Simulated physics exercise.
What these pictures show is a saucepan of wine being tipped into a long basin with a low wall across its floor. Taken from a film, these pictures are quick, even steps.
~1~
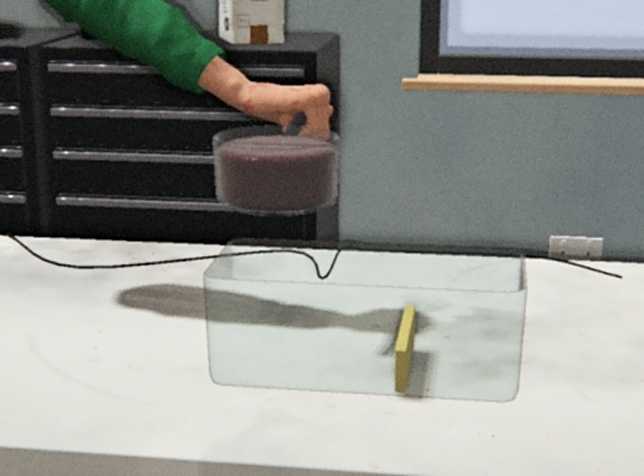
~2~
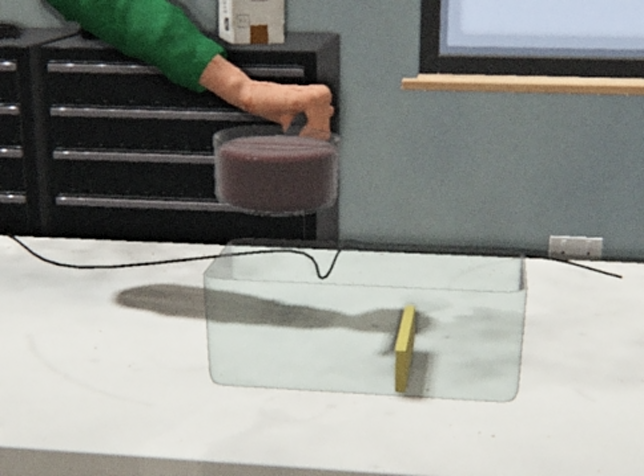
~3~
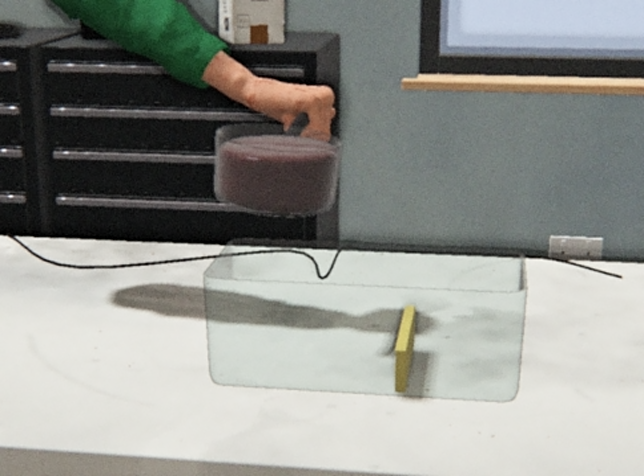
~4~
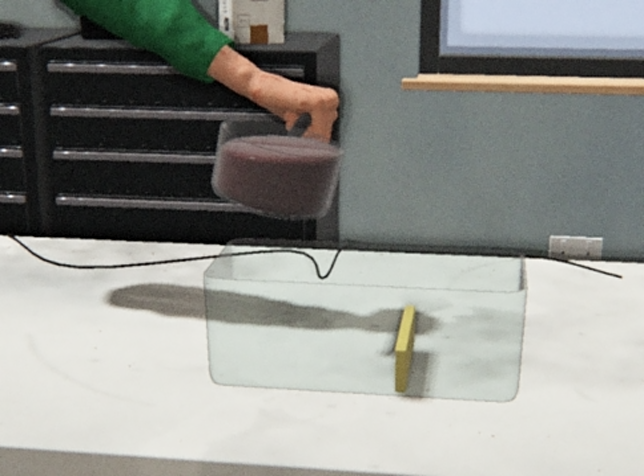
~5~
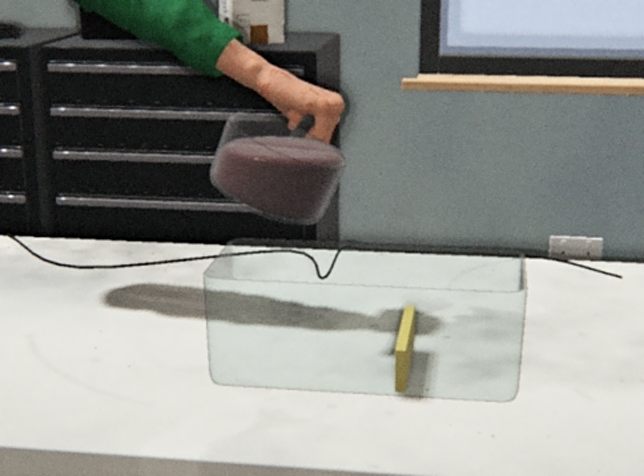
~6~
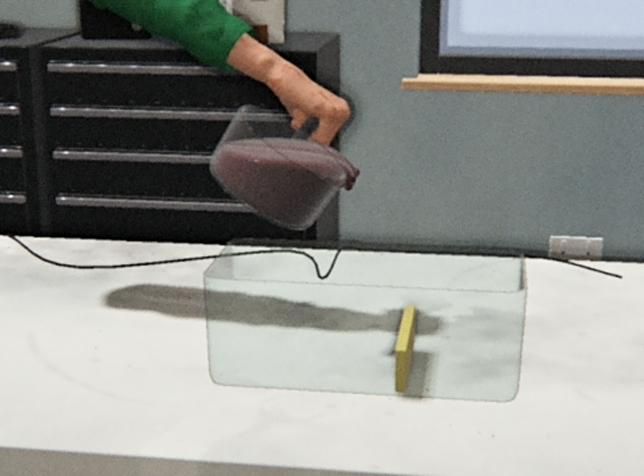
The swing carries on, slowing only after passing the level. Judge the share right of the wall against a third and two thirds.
Beneath one third.
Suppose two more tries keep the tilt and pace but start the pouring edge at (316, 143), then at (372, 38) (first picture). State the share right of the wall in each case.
You'd see around 5 per cent, and then around 70 per cent.
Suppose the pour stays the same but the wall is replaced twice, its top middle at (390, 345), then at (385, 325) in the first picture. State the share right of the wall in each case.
Roughly 45 per cent first and roughly 45 per cent second.
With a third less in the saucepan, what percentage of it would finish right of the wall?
Estimated share: Close to 0 per cent.
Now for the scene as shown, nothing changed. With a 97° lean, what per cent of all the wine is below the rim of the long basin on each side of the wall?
Split: Left 35 per cent, right 15 per cent.
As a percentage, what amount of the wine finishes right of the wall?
Around 15 %.
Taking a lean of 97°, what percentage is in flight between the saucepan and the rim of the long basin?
It's about 30 per cent.
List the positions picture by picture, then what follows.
In the first frame, tilt 0°; pouring edge (338, 141); surface from (219, 145) to (337, 148); the long basin's rim runs from (218, 259) to (525, 272); the wall's top is at (406, 328).
In the second frame, tilt 1°; pouring edge (339, 143); surface from (220, 144) to (338, 149).
In the third frame, tilt 6°; pouring edge (341, 147); surface from (221, 144) to (339, 151).
In the fourth frame, tilt 13°; pouring edge (343, 155); surface from (222, 144) to (342, 152).
In the fifth frame, tilt 22°; pouring edge (345, 166); surface from (222, 147) to (343, 157); 1 per cent is over the edge.
In the sixth frame, tilt 33°; pouring edge (344, 179); surface from (220, 146) to (340, 168); 6 per cent is over the edge.
A moment on, the saucepan is tipped on its side and 23 per cent is still to pour, 36 is left of the wall and 13 right of it.
Next, the saucepan is tipped right over and 3 per cent is still to pour, 77 is left of the wall and 16 right of it.
Then the saucepan is tipped right over and 0 per cent is still to pour, 79 is left of the wall and 17 right of it.
Later the saucepan is tipped right over and 0 per cent is still to pour, 79 is left of the wall and 17 right of it.
At rest 79 per cent lies left of the wall, 17 right of it and 4 outside.
